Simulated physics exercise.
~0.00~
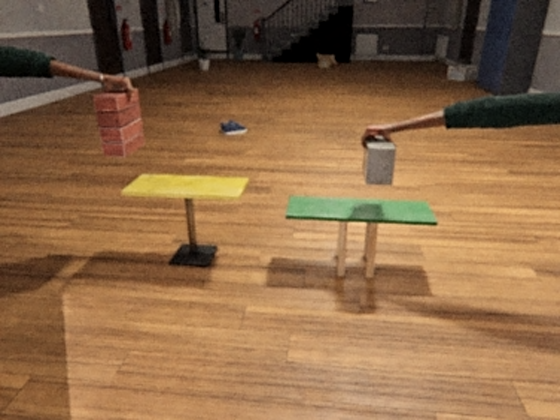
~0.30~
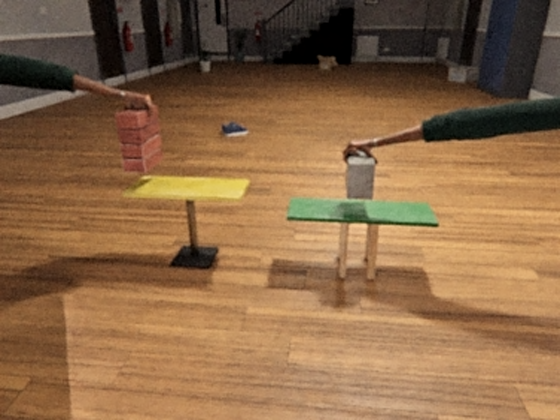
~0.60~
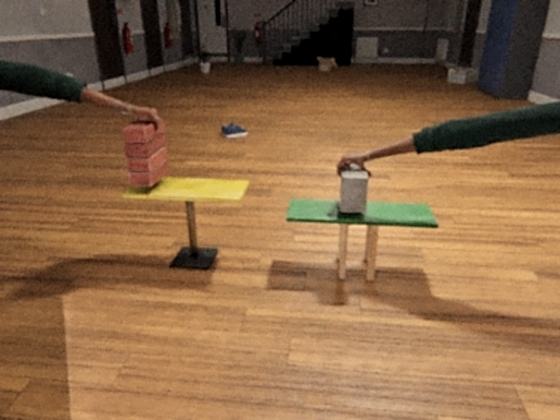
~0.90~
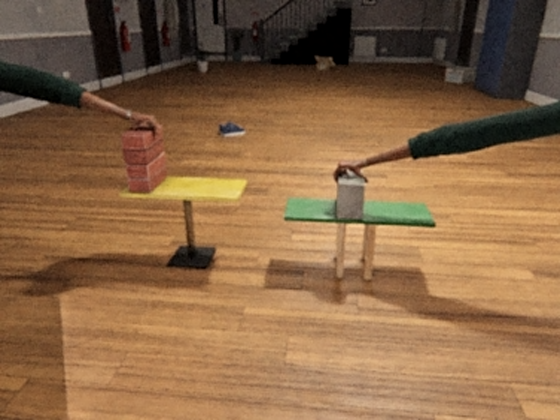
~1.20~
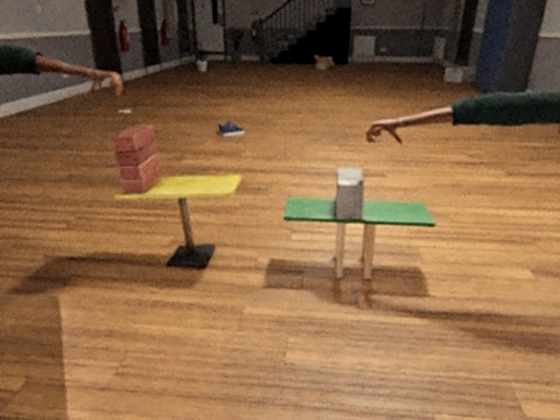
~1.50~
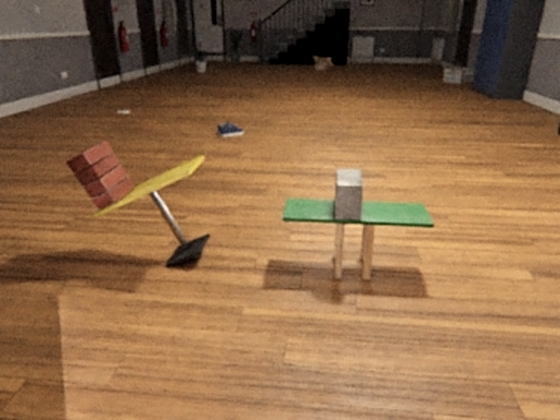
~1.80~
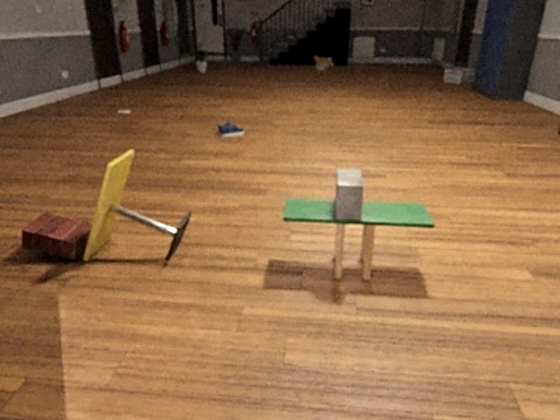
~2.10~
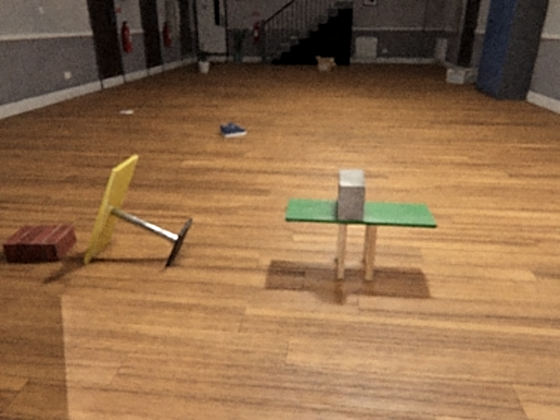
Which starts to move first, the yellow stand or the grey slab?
The grey slab moves first, as a hand lowers it toward the green stand. The yellow stand only starts to tip later, after the hands have let go.
